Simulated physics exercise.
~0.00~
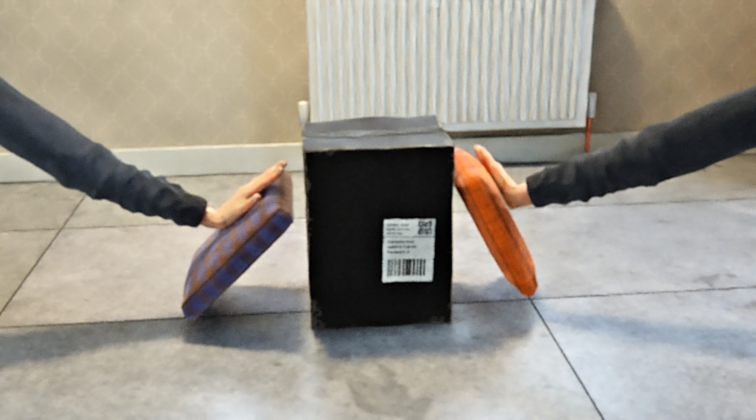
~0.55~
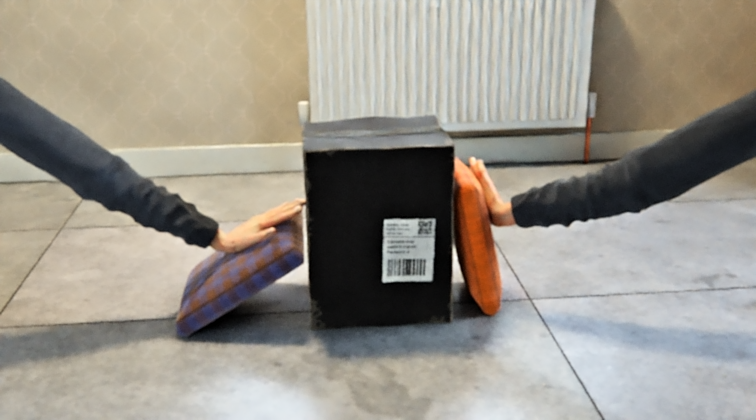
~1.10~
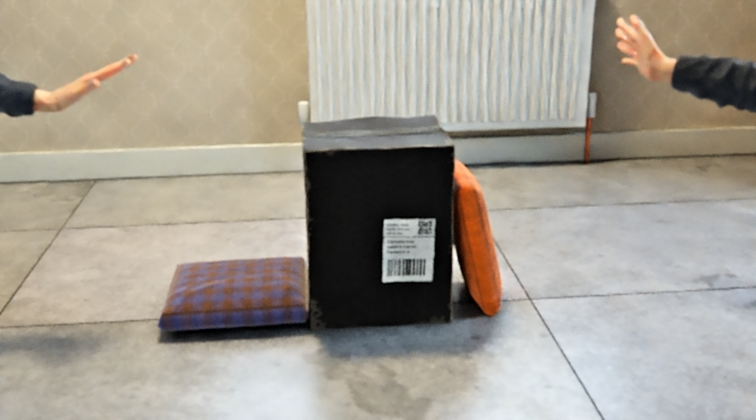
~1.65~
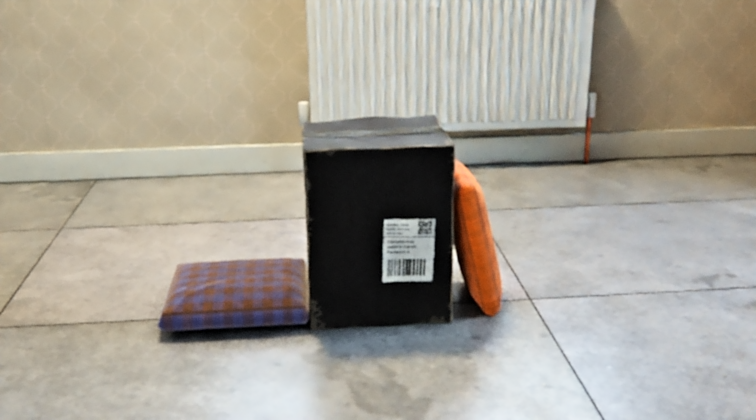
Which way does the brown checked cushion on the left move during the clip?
It moves down, sinking from its tilted position beside the box until it lies flat on the floor.
